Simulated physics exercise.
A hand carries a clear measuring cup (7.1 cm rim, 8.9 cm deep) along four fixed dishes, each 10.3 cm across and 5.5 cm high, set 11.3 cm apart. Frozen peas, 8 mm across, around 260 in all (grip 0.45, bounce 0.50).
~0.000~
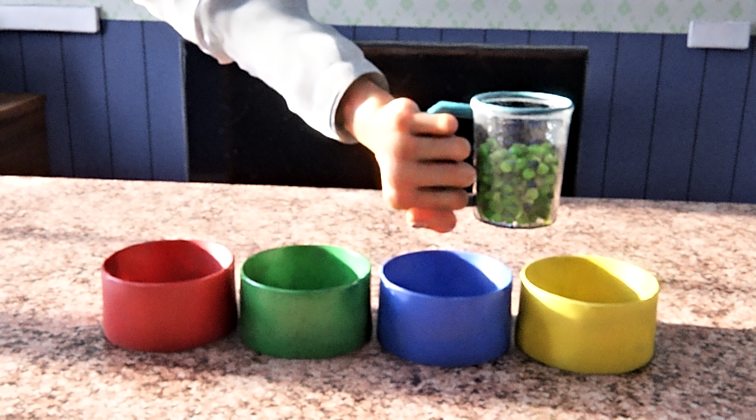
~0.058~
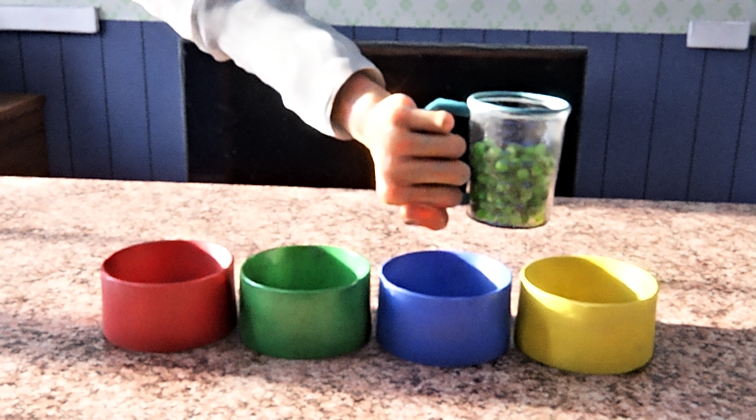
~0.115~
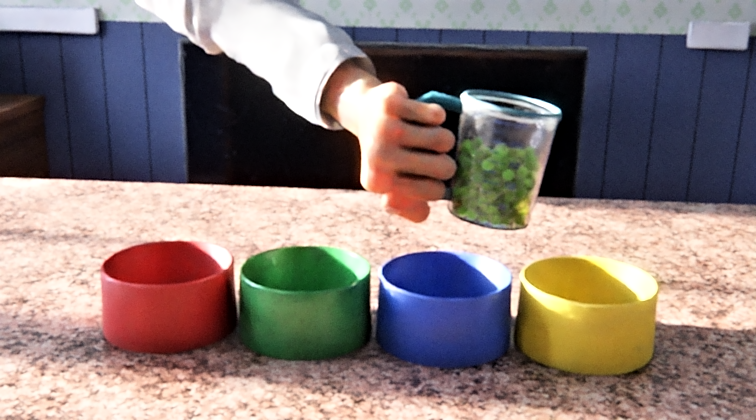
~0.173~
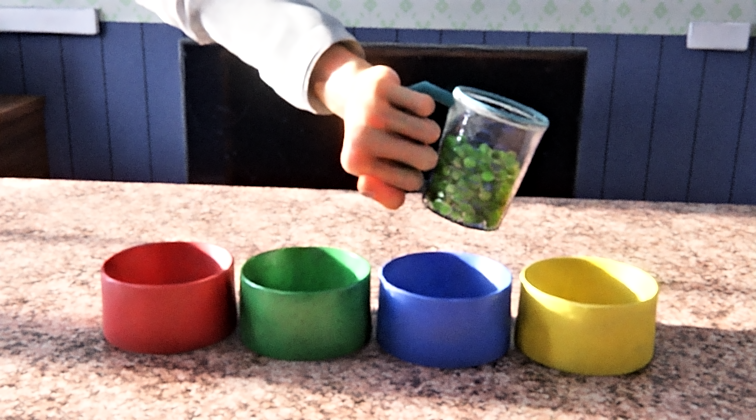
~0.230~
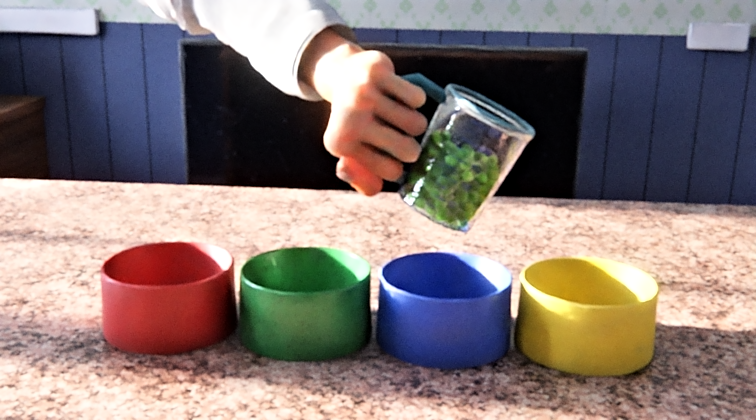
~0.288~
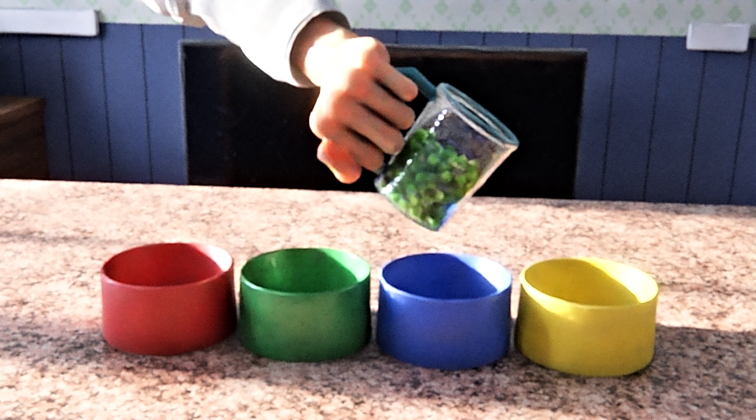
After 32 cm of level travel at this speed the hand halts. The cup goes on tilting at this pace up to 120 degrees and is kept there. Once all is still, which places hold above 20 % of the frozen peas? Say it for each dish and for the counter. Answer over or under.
Red dish: Under; blue dish: Under; green dish: Over; yellow dish: Under; on the counter: Under.
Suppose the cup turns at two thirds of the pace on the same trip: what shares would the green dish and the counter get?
Green 10, counter 10.
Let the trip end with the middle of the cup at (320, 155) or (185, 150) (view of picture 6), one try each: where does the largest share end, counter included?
Most goes to: Blue, then green.
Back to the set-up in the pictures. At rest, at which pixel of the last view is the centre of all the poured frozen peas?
Around (299, 314).
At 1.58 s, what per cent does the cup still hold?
Roughly 0 per cent.
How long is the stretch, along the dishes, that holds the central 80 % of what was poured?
Roughly 7 cm.
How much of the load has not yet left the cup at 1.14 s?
Some 5 per cent of the load.
Then, at 0.80 s, tilt 114 degrees; cup holds 90 %, green 10 %.
After 1.14 s, tilt 120 degrees; cup holds 5 %, green 90 %.
Then, at 1.58 s, tilt 120 degrees; cup holds 0 %, red 5 %, green 90 %.
At rest (1.9 s), red 5 %, blue 0 %, green 90 %, yellow 0 %, counter 5 %.
